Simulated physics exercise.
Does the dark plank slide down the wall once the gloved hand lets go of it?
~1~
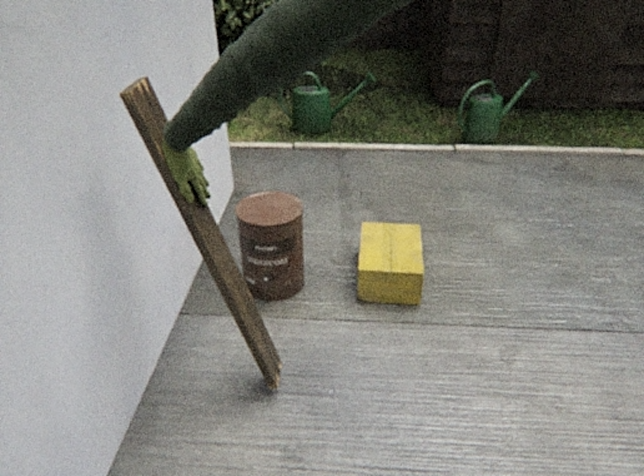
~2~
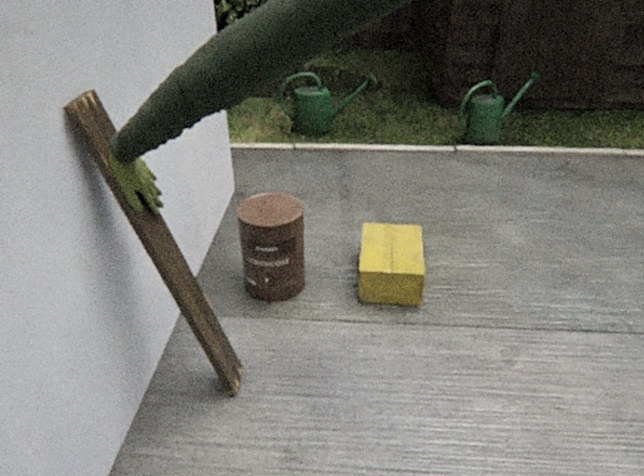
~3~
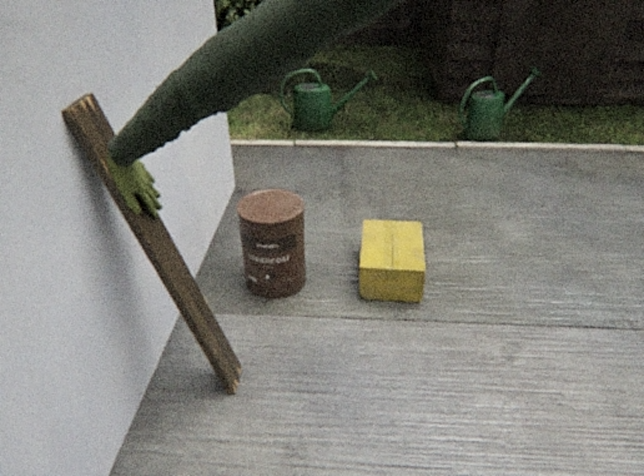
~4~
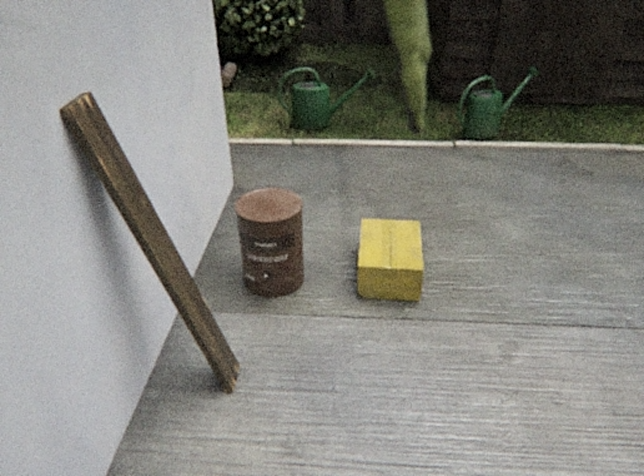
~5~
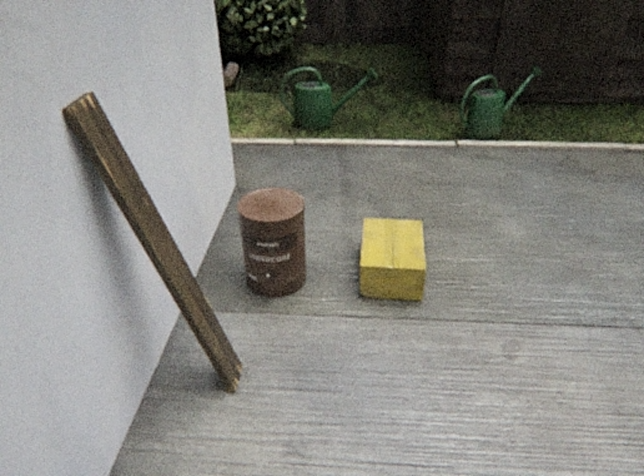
No, the plank holds and is still leaning against the wall at the end.
